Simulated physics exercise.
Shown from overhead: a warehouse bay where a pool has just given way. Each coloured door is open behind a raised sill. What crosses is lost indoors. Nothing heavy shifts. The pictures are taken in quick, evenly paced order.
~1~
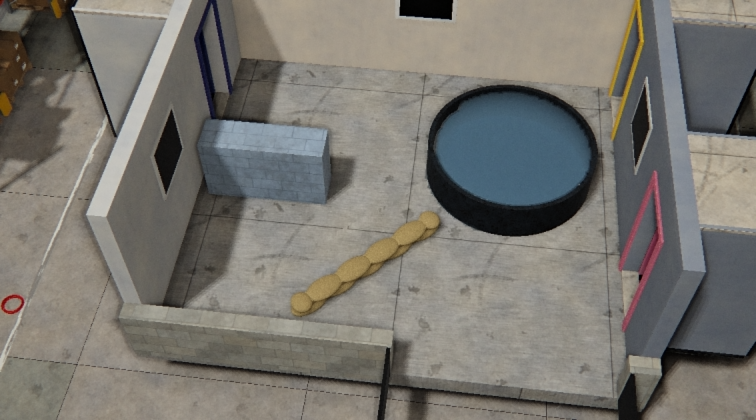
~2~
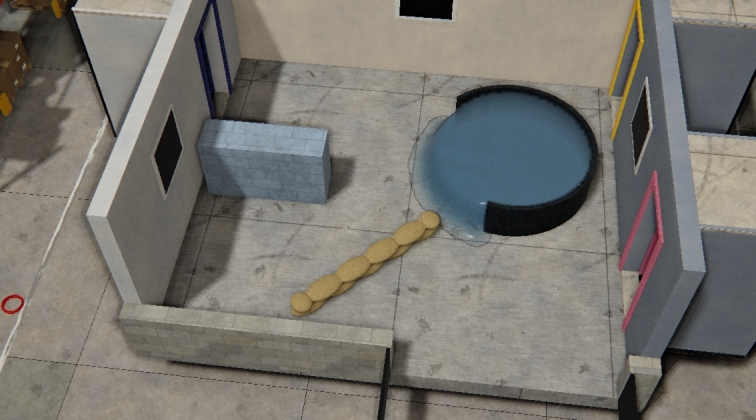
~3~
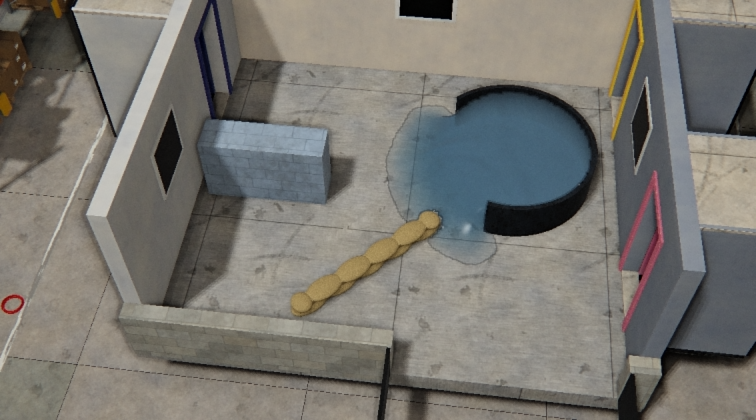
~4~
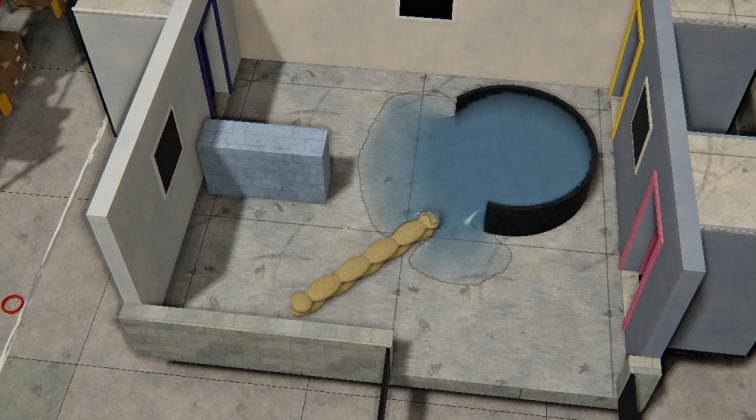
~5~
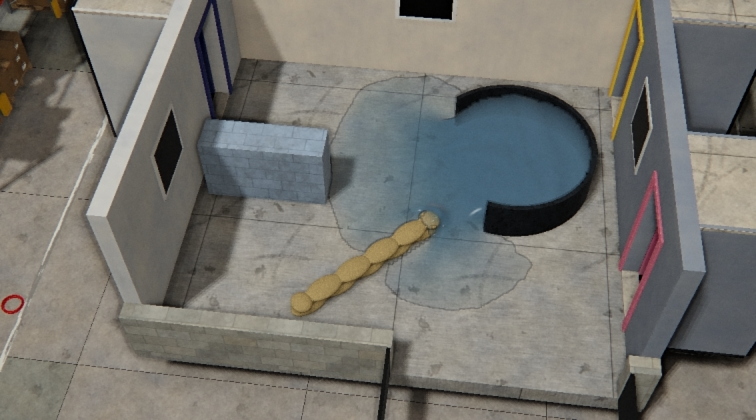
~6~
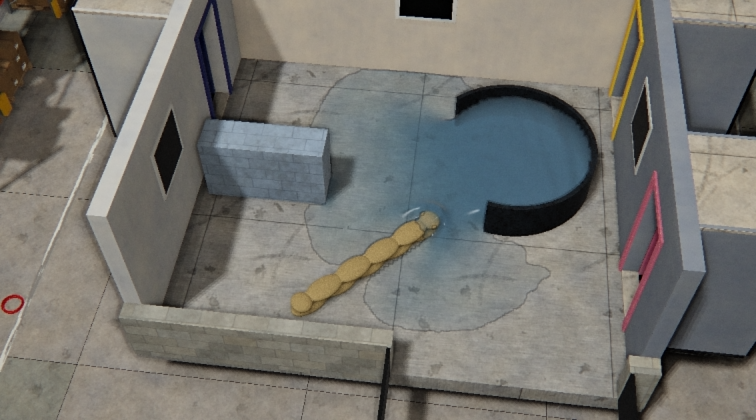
Water pours from the round pool's broken left side and spreads across the floor around the sandbags.
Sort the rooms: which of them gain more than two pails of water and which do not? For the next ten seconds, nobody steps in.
The pink door gains no more; the blue door gains more; the yellow door gains more.
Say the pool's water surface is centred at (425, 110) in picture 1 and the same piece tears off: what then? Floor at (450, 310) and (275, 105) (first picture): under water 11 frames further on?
I'd say spared for the first and watered for the second.
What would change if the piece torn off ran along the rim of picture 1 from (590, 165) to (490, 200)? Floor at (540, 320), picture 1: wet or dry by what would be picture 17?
Spot status: Drenched.
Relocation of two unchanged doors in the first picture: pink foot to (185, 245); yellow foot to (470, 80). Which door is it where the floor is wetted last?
Dead last is the yellow-painted one.
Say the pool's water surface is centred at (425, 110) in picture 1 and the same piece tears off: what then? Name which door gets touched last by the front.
The pink-painted one is the last one.
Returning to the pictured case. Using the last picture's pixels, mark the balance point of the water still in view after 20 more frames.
My guess is about (341, 185).
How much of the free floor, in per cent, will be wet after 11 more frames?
My guess is around 70 in a hundred.
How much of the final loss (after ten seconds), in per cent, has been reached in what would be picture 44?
Something close to 75 percent by that point.
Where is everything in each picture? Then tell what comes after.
The first frame shows the round pool at (512, 147) is whole and still.
In the second frame, water pours out at (433, 171) and has run to (482, 241).
In the third frame, the front is at (477, 257), out from the gap at (433, 173).
In the fourth frame, the front is at (476, 277), out from the gap at (433, 175).
In the fifth frame, the front is at (457, 304), out from the gap at (432, 175).
In the sixth frame, water pours out at (432, 175) and has run to (375, 71).
A moment on, water covers 60 % of the floor; the pink door not reached, the blue door wet at the sill, nothing in, the yellow door not reached.
Next, water covers 70 % of the floor; the pink door not reached, the blue door over two buckets in, the yellow door not reached.
Then, water covers 65 % of the floor; the pink door not reached, the blue door far over two buckets in, the yellow door not reached.
Later, water covers 70 % of the floor; the pink door not reached, the blue door far over two buckets in, the yellow door not reached.
In the end, water covers 90 % of the floor; the pink door wet at the sill, nothing in, the blue door far over two buckets in, the yellow door over two buckets in.
